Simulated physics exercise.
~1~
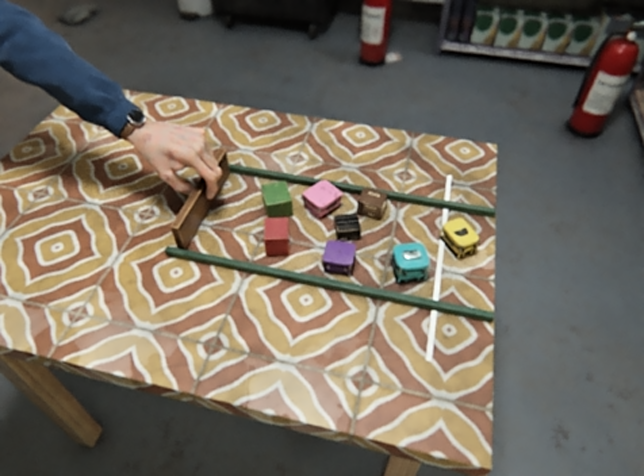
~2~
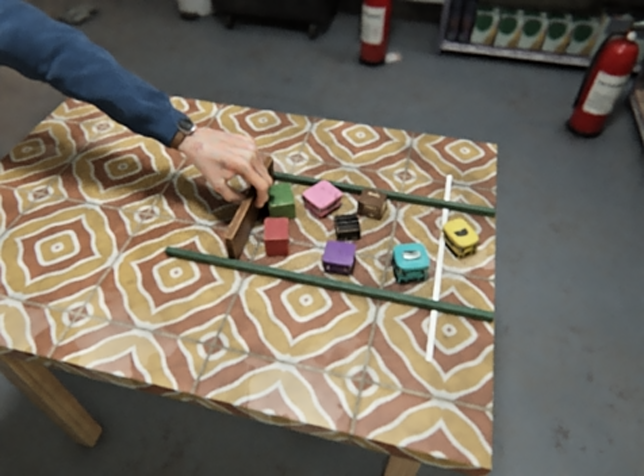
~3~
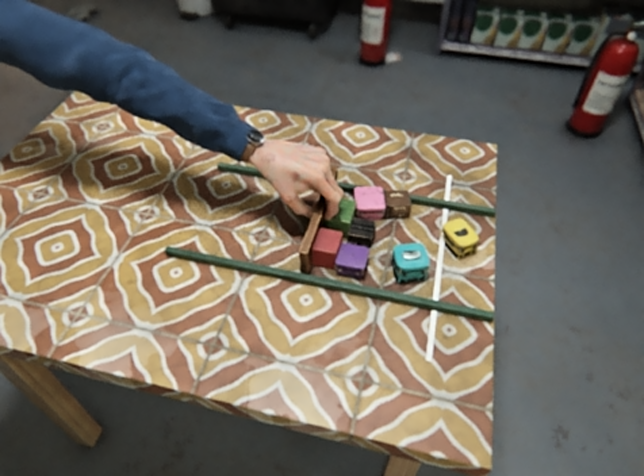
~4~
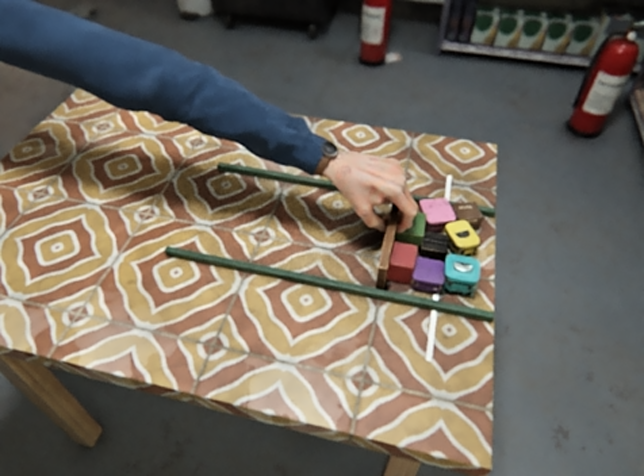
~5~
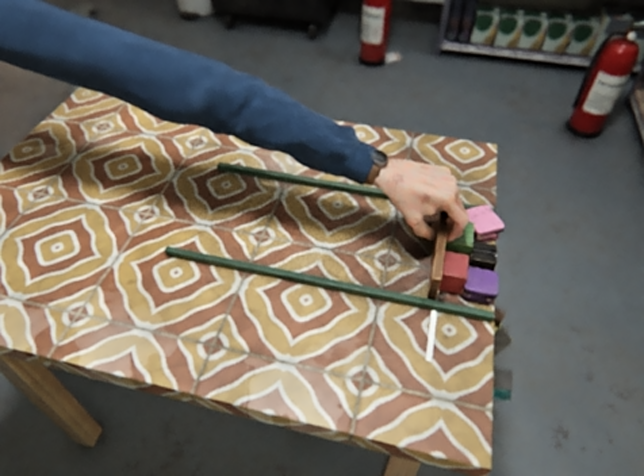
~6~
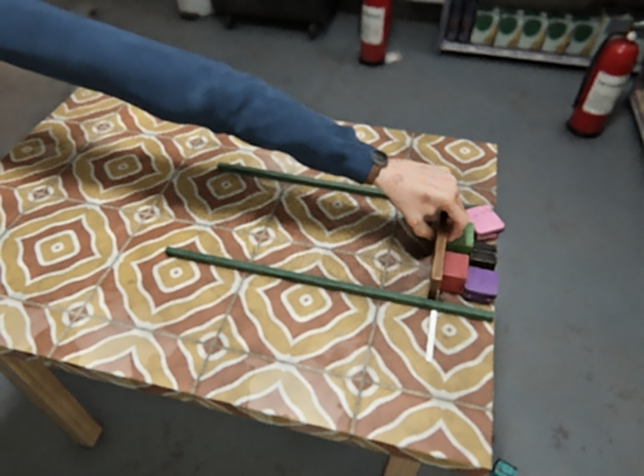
On a patterned tabletop, a hand pushes a board rightward, sweeping small blocks to the edge, where brown, turquoise and yellow ones fall.
